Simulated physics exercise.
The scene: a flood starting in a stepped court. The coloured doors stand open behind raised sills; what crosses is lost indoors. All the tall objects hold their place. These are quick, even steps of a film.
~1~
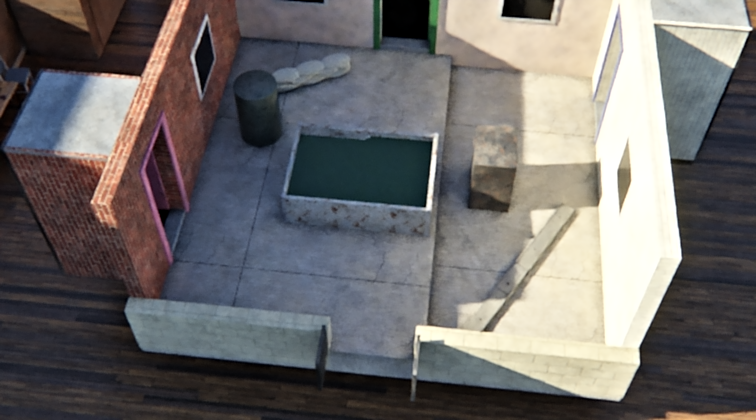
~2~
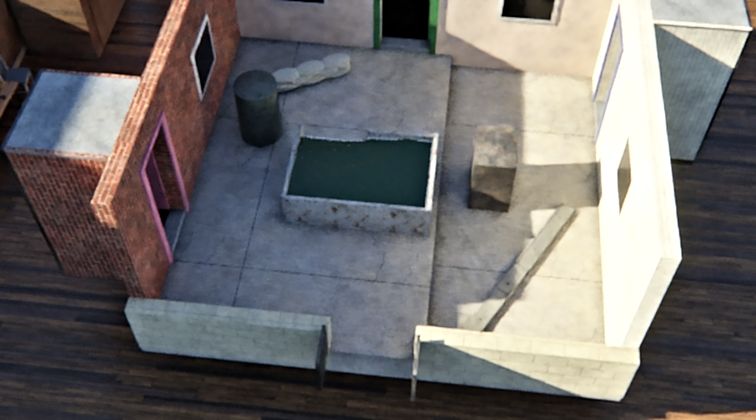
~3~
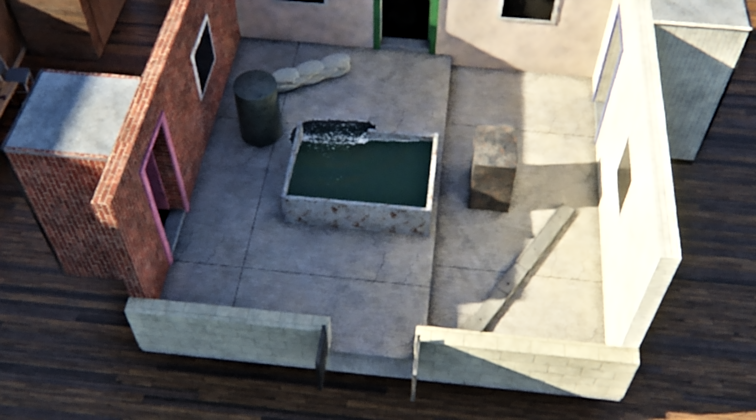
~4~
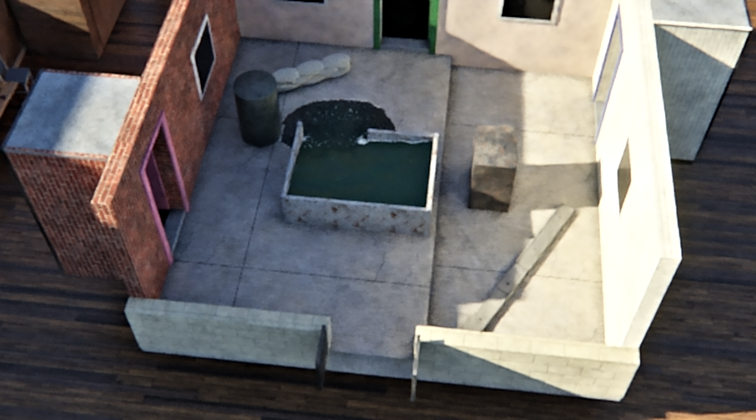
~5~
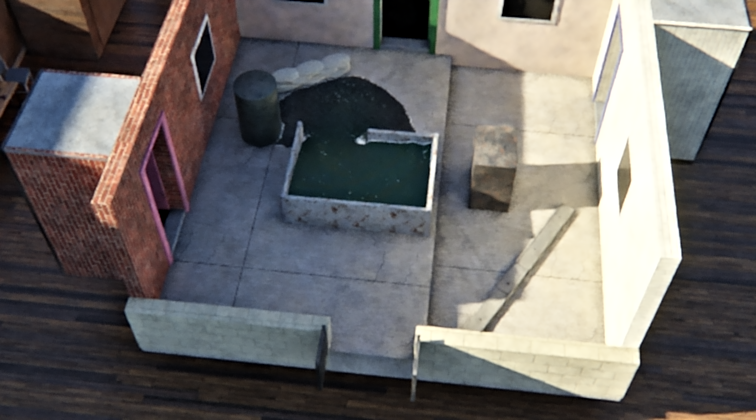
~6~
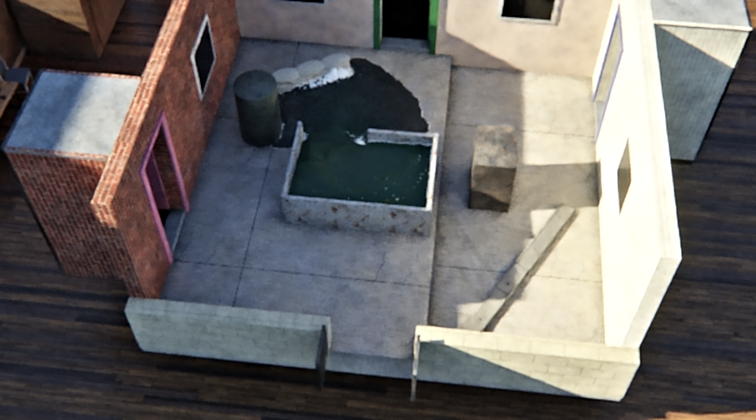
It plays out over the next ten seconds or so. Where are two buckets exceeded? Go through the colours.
One by one: The blue door lets in a lot; the pink door admits no more than that; the green door lets in a lot.
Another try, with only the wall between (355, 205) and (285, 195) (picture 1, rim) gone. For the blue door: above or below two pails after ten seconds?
My reading: Blue door holds.
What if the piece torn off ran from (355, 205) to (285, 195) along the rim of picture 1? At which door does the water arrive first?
The pink door.
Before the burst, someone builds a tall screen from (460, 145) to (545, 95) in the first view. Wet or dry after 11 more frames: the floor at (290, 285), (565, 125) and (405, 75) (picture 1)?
In turn: No water, no water, awash.
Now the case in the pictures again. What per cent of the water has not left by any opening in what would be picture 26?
Near 94 in a hundred.
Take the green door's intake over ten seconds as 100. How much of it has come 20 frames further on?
Some 80 per cent.
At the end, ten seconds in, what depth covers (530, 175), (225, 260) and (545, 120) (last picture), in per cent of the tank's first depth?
In that order: 10, 4 and 12 per cent.
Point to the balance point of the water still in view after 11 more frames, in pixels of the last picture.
Around (350, 148).
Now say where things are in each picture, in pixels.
In the first frame, the open tank at (362, 169) is whole and still.
In the second frame, water pours out on the open tank's far side and has run to a hidden place.
In the third frame, the front is at a hidden place, out from the gap on the open tank's far side.
In the fourth frame, the front is at (366, 106), out from the gap on the open tank's far side.
In the fifth frame, water pours out on the open tank's far side and has run to (360, 81).
In the sixth frame, water pours out on the open tank's far side and has run to (364, 62).
A moment on, water covers 15 % of the floor; the blue door not reached, the pink door not reached, the green door under two buckets in.
Next, water covers 20 % of the floor; the blue door not reached, the pink door not reached, the green door over two buckets in.
Then, water covers 40 % of the floor; the blue door under two buckets in, the pink door wet at the sill, nothing in, the green door far over two buckets in.
Later, water covers 60 % of the floor; the blue door far over two buckets in, the pink door wet at the sill, nothing in, the green door far over two buckets in.
In the end, water covers 80 % of the floor; the blue door far over two buckets in, the pink door wet at the sill, nothing in, the green door far over two buckets in.
